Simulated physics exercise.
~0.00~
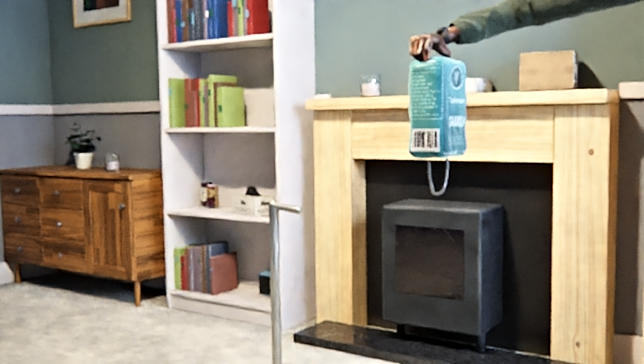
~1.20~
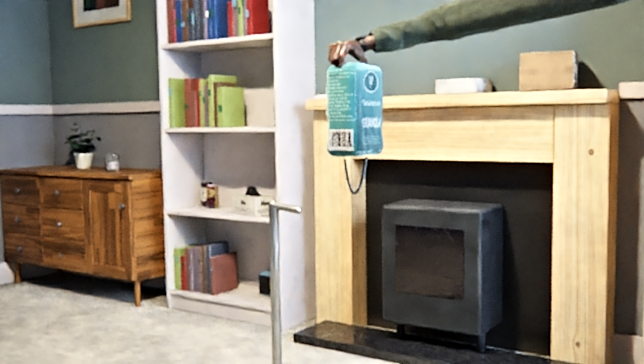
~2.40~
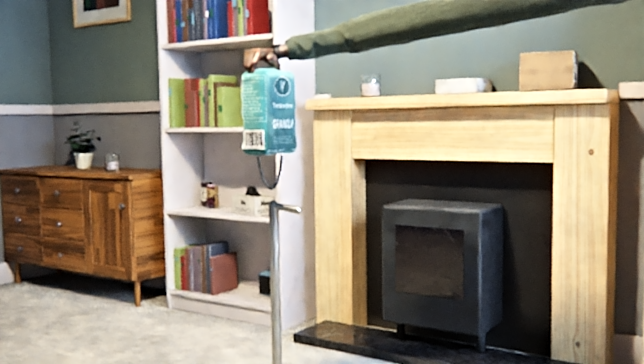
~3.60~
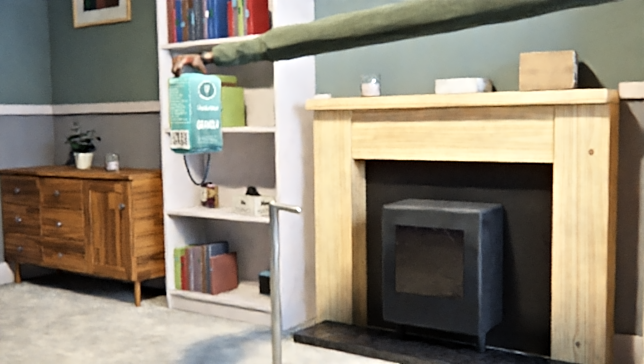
A turquoise sack with printed lettering, a dark loop hanging beneath it, is held from above by a hand in front of a wooden fireplace. The outstretched arm, in a green sleeve, carries it left, away from the mantel and toward a thin metal stand. Staying at about the same height, the sack passes over the top of the stand in front of the white bookshelf. The dangling loop does not catch, and the stand stays where it is. The sack ends up clear of the stand on its left, still held by the hand.
